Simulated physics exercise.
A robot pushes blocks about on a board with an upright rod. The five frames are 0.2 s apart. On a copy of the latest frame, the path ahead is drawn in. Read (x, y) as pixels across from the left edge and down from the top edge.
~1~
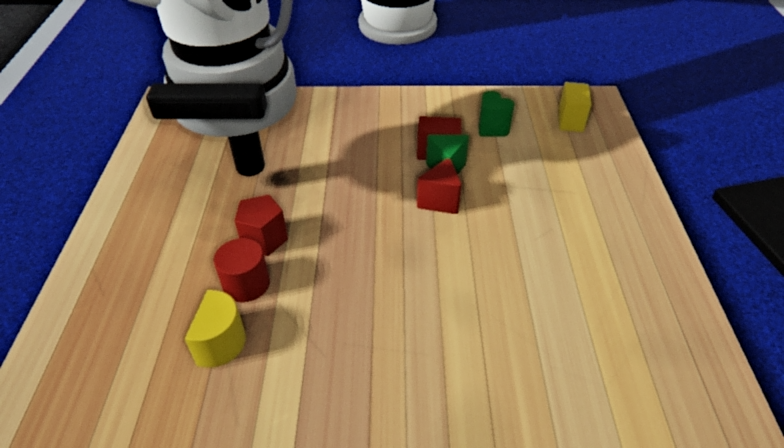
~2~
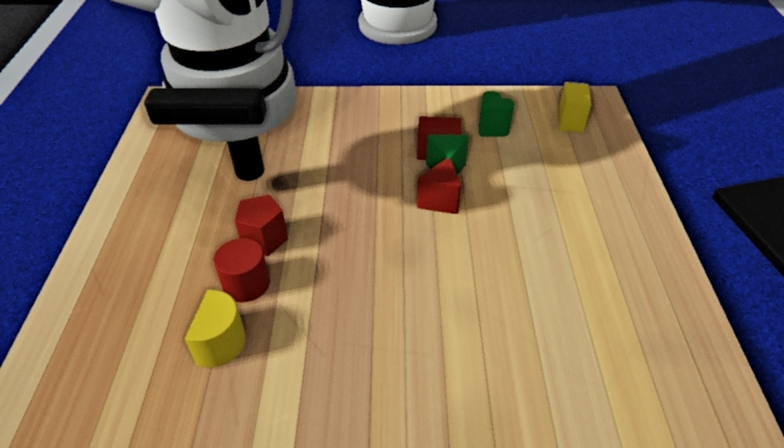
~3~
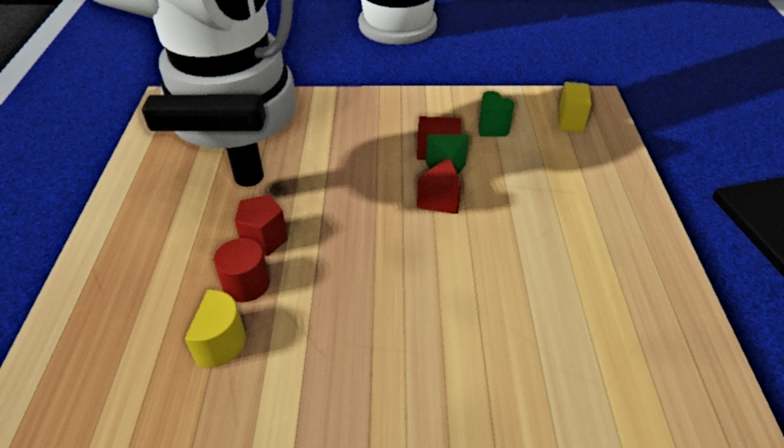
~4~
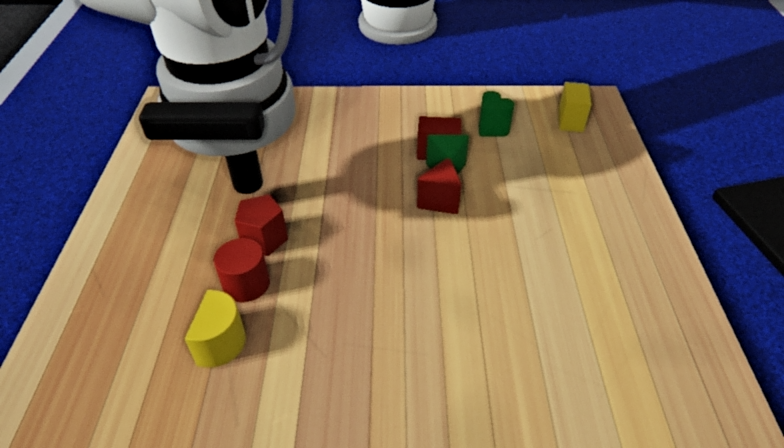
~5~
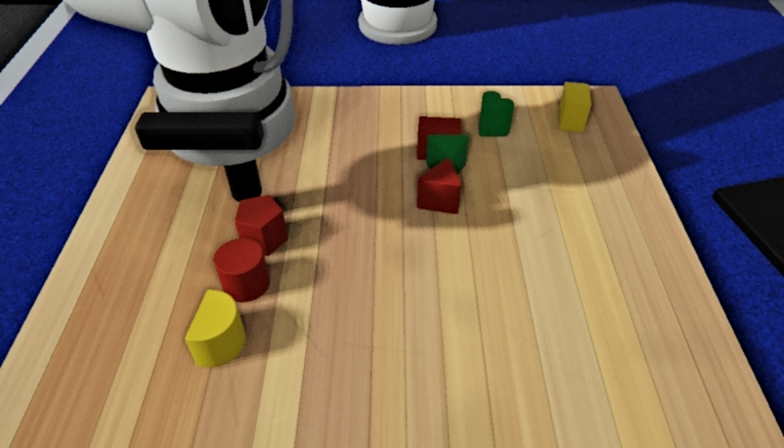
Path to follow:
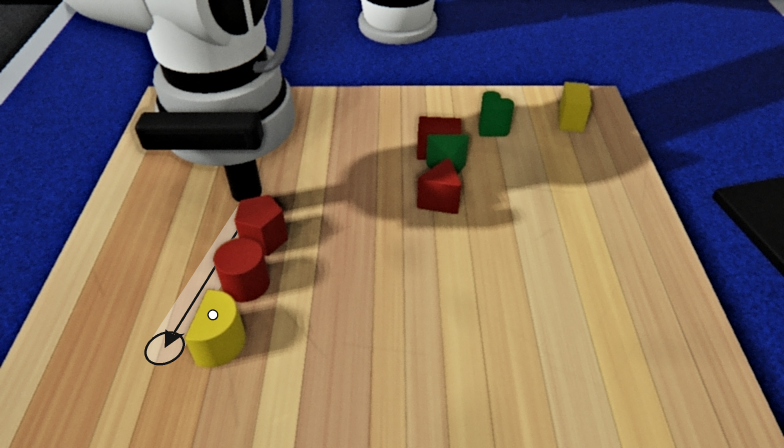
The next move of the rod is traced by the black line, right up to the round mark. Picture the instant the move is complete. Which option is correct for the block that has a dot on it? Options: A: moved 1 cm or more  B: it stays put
B: It stays put.
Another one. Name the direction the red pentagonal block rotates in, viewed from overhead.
Viewed from above, counterclockwise.
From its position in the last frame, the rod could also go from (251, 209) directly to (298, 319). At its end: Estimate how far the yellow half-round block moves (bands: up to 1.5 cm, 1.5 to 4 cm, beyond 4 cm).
Under 1.5 cm.
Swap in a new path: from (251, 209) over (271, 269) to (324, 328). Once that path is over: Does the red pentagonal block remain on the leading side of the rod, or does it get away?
I believe the red pentagonal block keeps its place ahead of the rod.
Path on the board, from (251, 209) to (165, 348); the dot is on the yellow half-round block.
On the path given first. One third of the way, rod (221, 235); red pentagonal block (259, 220), turned 50° anticlockwise.
Two thirds of the way, rod (192, 281); red pentagonal block (259, 220), turned 50° anticlockwise.
At the end, rod (158, 334); yellow half-round block in place; red pentagonal block (259, 220), turned 50° anticlockwise.
